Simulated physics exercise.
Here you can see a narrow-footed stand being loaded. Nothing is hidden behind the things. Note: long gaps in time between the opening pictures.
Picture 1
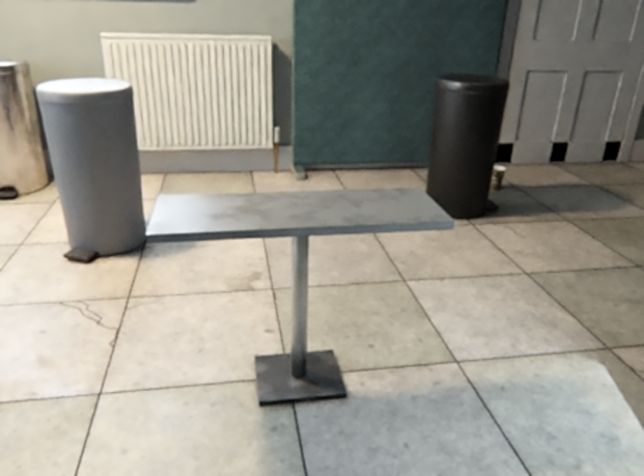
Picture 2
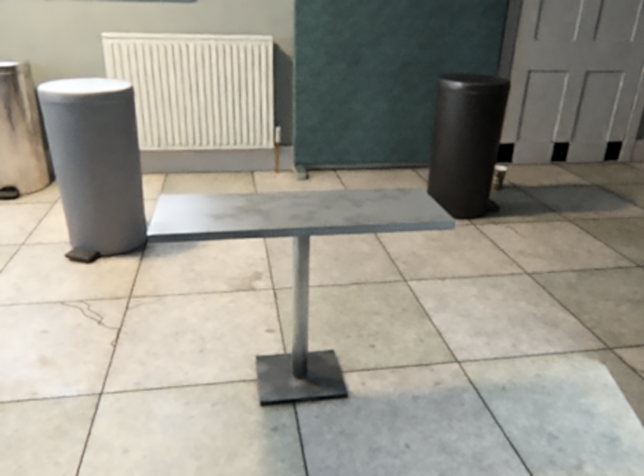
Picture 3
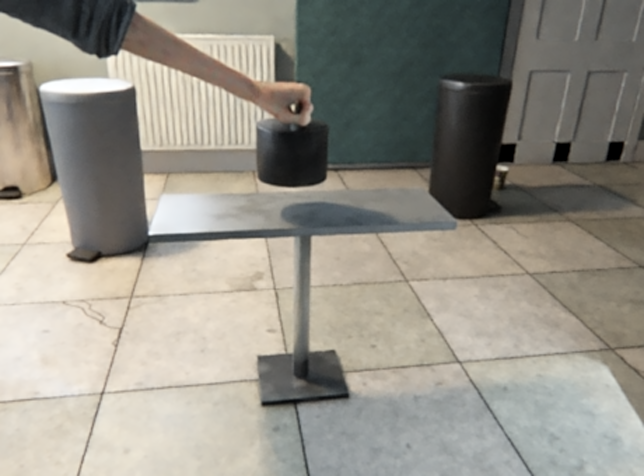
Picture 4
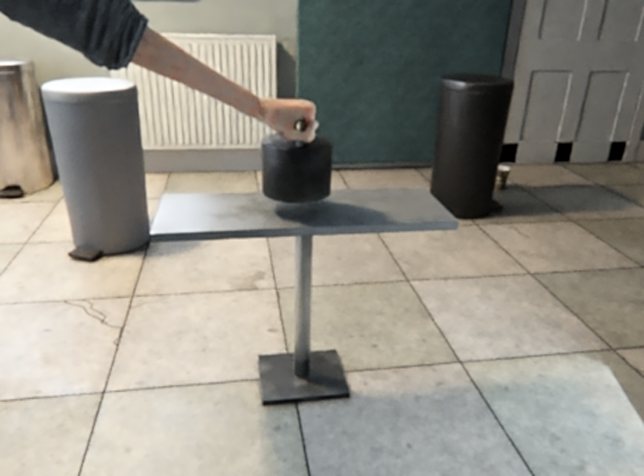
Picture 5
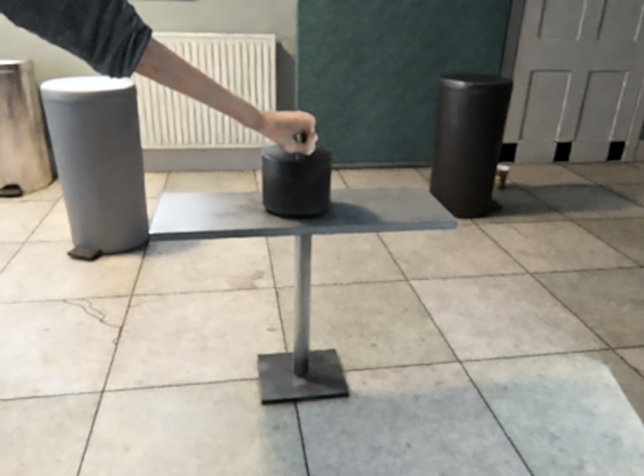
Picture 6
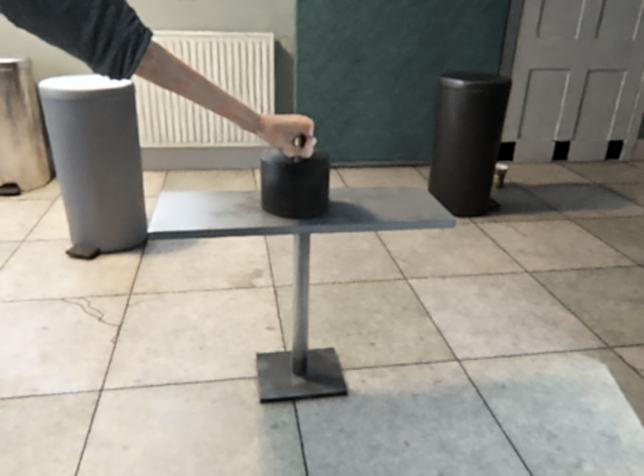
In a room with large pale floor tiles, seen from slightly above by a steady camera, a narrow grey table stands on one central leg with a small square foot. Behind it are a white radiator, a green panel, panelled doors on the right, a metallic bin and a grey bin on the left, and a black one on the right. A dark-sleeved arm reaches in from the left, lowers a dark cylinder by its top onto the middle of the tabletop, and keeps hold of it.
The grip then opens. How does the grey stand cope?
The grey stand holds firm.
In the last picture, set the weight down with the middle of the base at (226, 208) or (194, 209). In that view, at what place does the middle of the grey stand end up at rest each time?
About (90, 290) and (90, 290).
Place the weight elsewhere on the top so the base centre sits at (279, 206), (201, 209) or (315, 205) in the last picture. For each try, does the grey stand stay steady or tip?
First try it remains standing; second try it tips over; third try it remains standing.
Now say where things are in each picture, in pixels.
Grey stand (301, 212), in the first picture.
Grey stand (302, 212), in the second picture.
Still on the way; grey stand (303, 212); weight (292, 151), in the third picture.
Still on the way; grey stand (304, 212); weight (297, 166), in the fourth picture.
Still on the way; grey stand (304, 211); weight (297, 178), in the fifth picture.
In place, still held; grey stand (302, 210); weight (295, 181), in the sixth picture.
Then, 0.28 s later than the last frame, grey stand at rest near (302, 210).
When it is over, the grey stand stays flat on its feet, near (302, 210).
